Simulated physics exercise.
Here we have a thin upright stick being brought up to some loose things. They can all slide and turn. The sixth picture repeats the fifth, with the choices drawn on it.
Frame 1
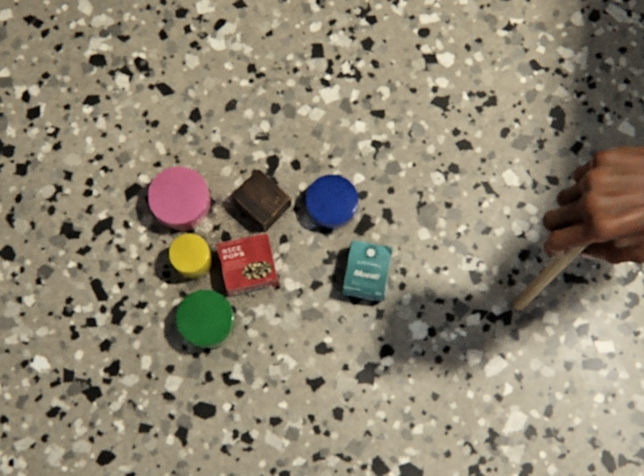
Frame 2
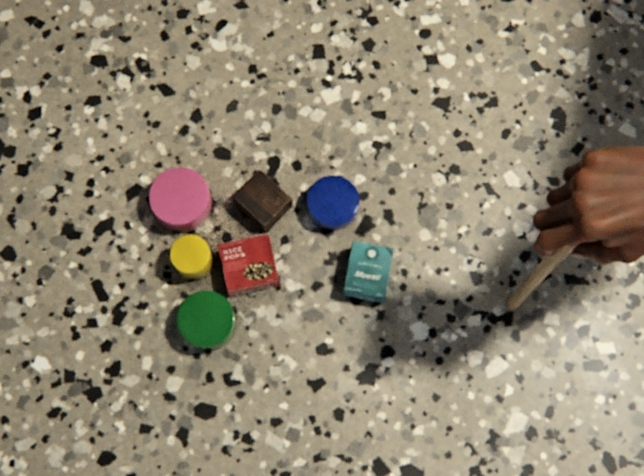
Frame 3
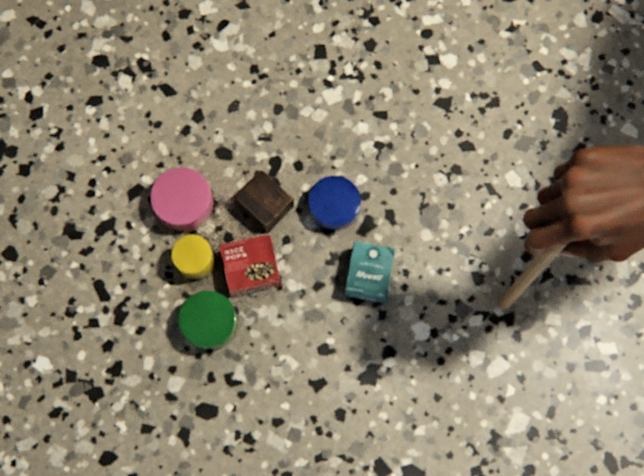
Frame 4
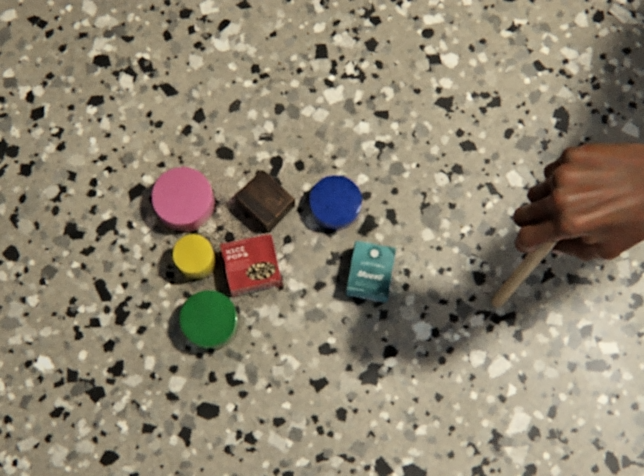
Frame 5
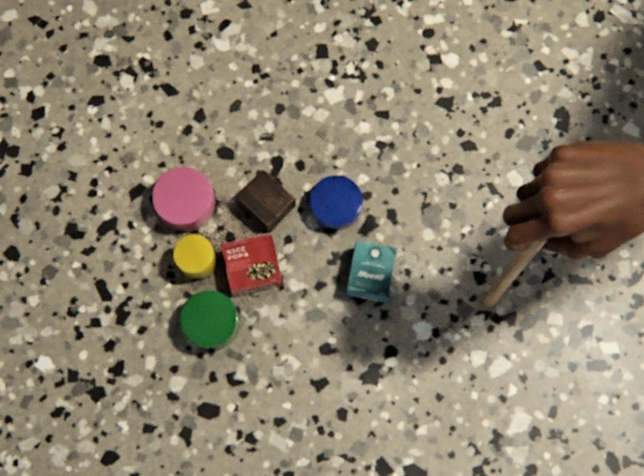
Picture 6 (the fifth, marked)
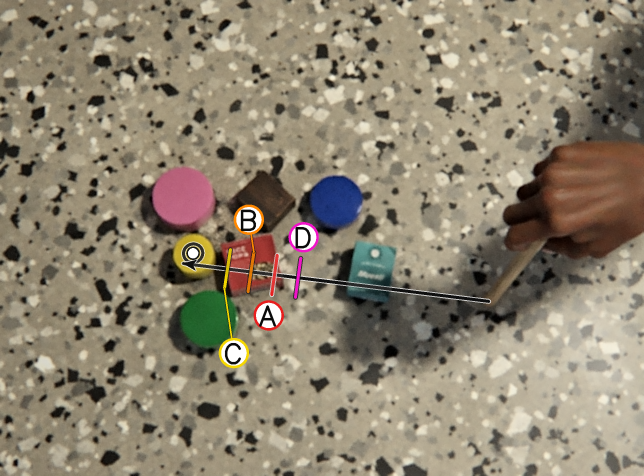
A hand at the right edge holds a thin, pale stick over a speckled grey, black and white floor, seen from above. To the left lie a pink pot, a dark block and a blue pot, with a small yellow pot, a red packet and a green pot below, and a turquoise packet nearer the stick. The hand moves the stick slowly leftward a short way, while the objects stay grouped as they are and the view barely shifts.
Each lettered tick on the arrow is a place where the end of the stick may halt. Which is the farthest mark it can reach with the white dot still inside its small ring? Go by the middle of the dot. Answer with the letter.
It can go as far as A.
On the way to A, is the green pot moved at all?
By then, no.
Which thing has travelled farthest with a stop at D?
The turquoise packet.
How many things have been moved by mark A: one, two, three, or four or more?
In all, two.
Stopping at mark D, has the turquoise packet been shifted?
By then, yes.
On the marked copy, A at (274, 275); B at (251, 272); C at (227, 269); D at (298, 278); the arrow from (489, 301) to (183, 264); the white dot at (193, 253).
With A. Early on, foot of the stick (412, 292).
Further on, foot of the stick (334, 282); turquoise packet (334, 252).
At the end, foot of the stick (274, 275); turquoise packet (331, 249); red packet (241, 263); the dot is still in its ring.
As for the rest, B shifts the dotted thing to (173, 253); C shifts the dotted thing to (150, 249); D keeps the dot in but is short.
